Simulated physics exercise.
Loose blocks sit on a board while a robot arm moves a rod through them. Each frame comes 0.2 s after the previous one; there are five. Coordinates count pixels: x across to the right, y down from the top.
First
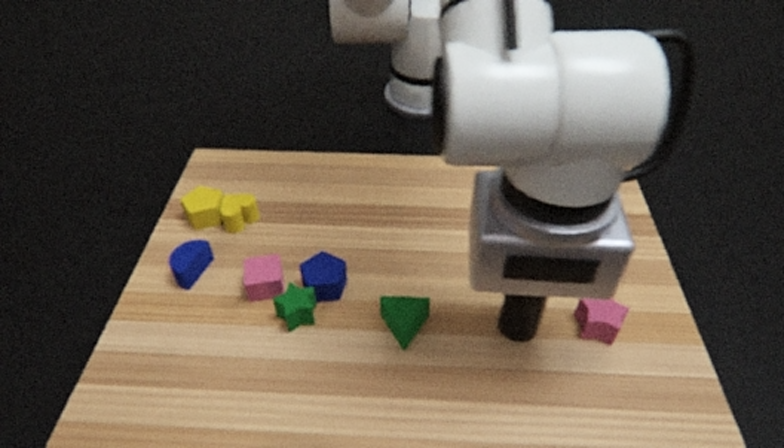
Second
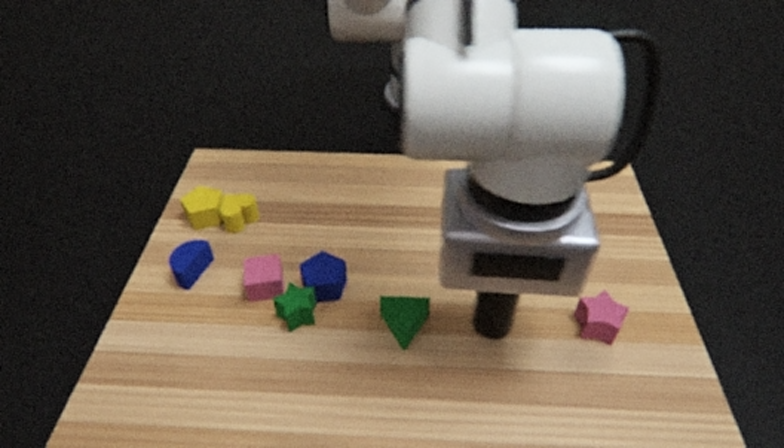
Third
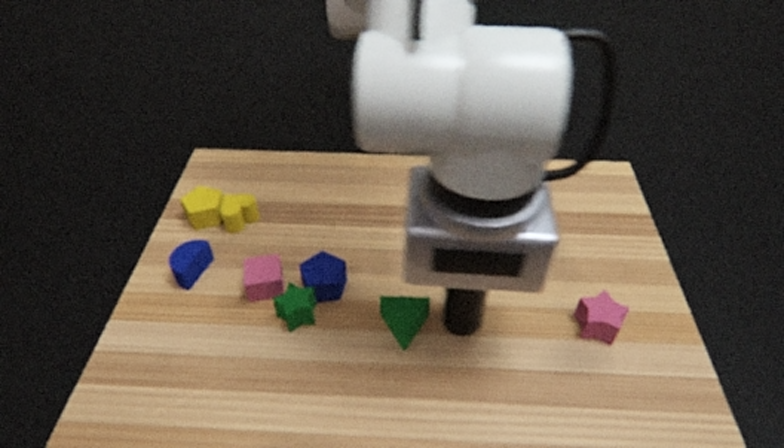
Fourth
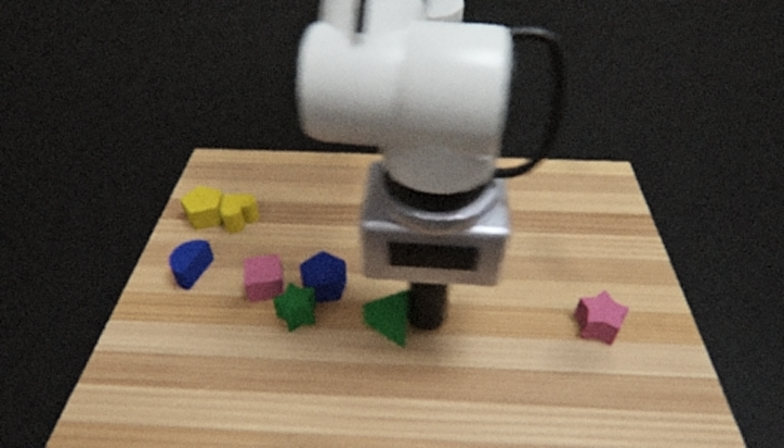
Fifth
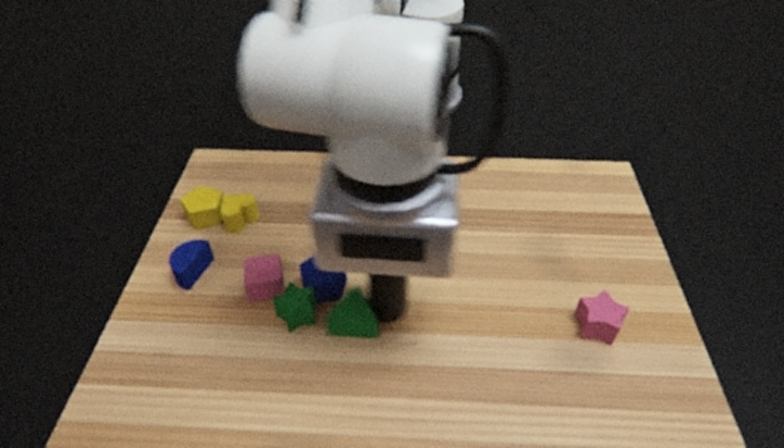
A white and grey robot arm holding a dark rod slides steadily left across a striped wooden board, seen from a fixed, raised view against black. Yellow blocks and a blue D-shaped block sit at left, near a pink square, green star and blue pentagon, with a green triangle mid-board and a pink star at right. The rod meets the triangle and pushes it left, turning it, toward the green star.
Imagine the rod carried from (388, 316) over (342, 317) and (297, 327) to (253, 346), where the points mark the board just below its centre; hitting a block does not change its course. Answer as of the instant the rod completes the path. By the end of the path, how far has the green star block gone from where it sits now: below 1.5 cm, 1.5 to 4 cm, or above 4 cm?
Displaced more than 4 cm.
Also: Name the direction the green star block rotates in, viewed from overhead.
The block turns clockwise.
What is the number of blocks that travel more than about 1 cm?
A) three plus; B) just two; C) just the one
The correct letter is B.
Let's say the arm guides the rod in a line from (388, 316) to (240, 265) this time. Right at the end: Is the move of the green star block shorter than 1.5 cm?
That would be a yes.
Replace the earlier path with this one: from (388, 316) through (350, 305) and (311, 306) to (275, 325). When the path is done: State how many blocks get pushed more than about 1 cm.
Three or more get moved.
The first path, step by step. One third of the way, rod (341, 309); green star block (284, 298), turned 30° clockwise; green triangle (309, 316).
Two thirds of the way, rod (295, 319); green star block (256, 298), turned 55° clockwise; green triangle (267, 334), turned 25° anticlockwise.
At the end, rod (250, 338); green star block (232, 300), turned 115° clockwise; blue pentagon not moved; green triangle (226, 359), turned 55° anticlockwise.
